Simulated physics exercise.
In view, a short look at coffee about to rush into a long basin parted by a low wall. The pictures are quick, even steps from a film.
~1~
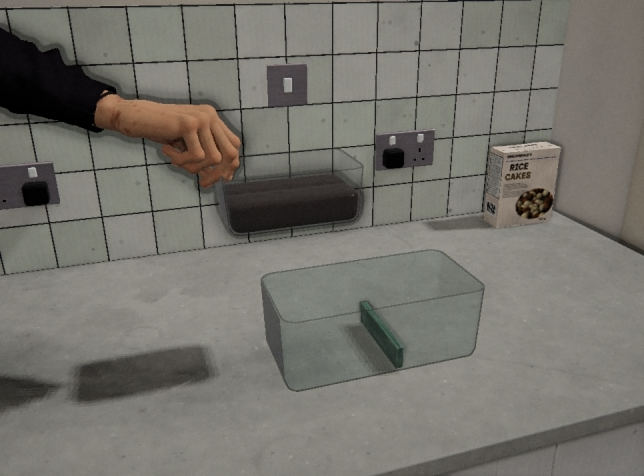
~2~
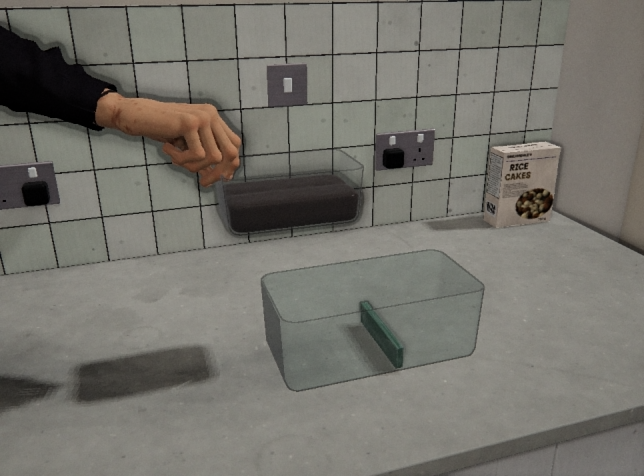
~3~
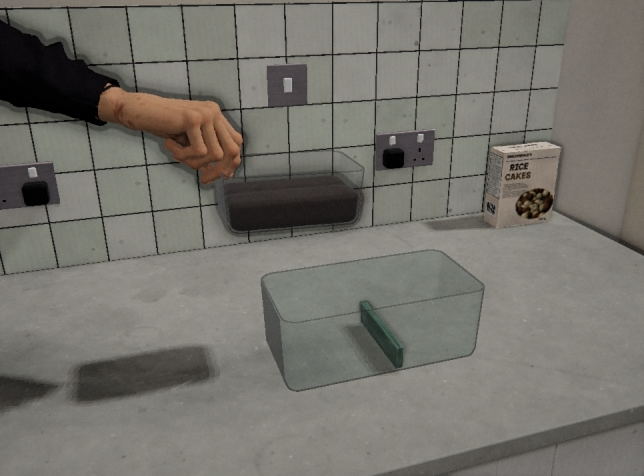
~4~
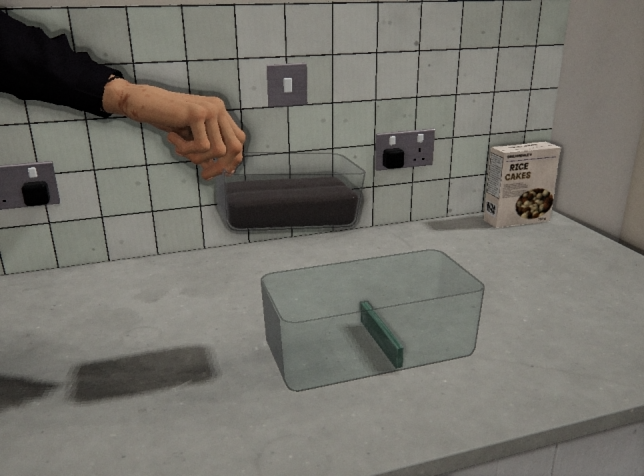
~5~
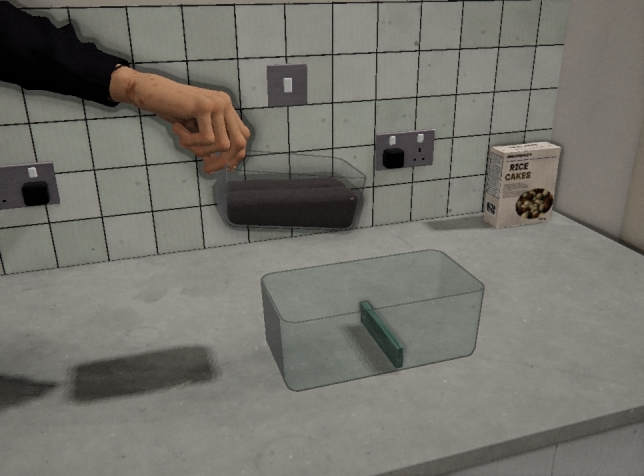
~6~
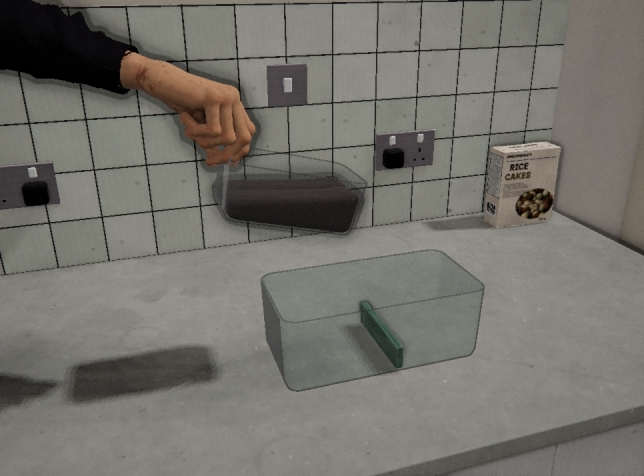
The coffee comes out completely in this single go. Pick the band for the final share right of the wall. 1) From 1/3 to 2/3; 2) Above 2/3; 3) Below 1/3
Answer: 1.
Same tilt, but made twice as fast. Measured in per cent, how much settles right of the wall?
Around 30 in a hundred.
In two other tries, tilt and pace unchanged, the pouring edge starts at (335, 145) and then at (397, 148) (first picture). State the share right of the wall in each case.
30 % and 80 %.
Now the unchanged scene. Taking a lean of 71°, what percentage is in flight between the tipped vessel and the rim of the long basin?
Roughly 40 percent.
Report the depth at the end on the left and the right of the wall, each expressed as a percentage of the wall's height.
Left part: 40 per cent; right part: 50.
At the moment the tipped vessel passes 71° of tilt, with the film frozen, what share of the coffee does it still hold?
Near 40 %.
A moment on, the tilt is 71° and 42 per cent is still to pour, 2 is left of the wall and 16 right of it.
Next, the tilt is 104° and 8 per cent is still to pour, 36 is left of the wall and 47 right of it.
Then the tilt is 110° and 0 per cent is still to pour, 51 is left of the wall and 48 right of it.
Later the tilt is 110° and 0 per cent is still to pour, 51 is left of the wall and 48 right of it.
In the end 51 per cent lies left of the wall, 48 right of it and 1 outside.
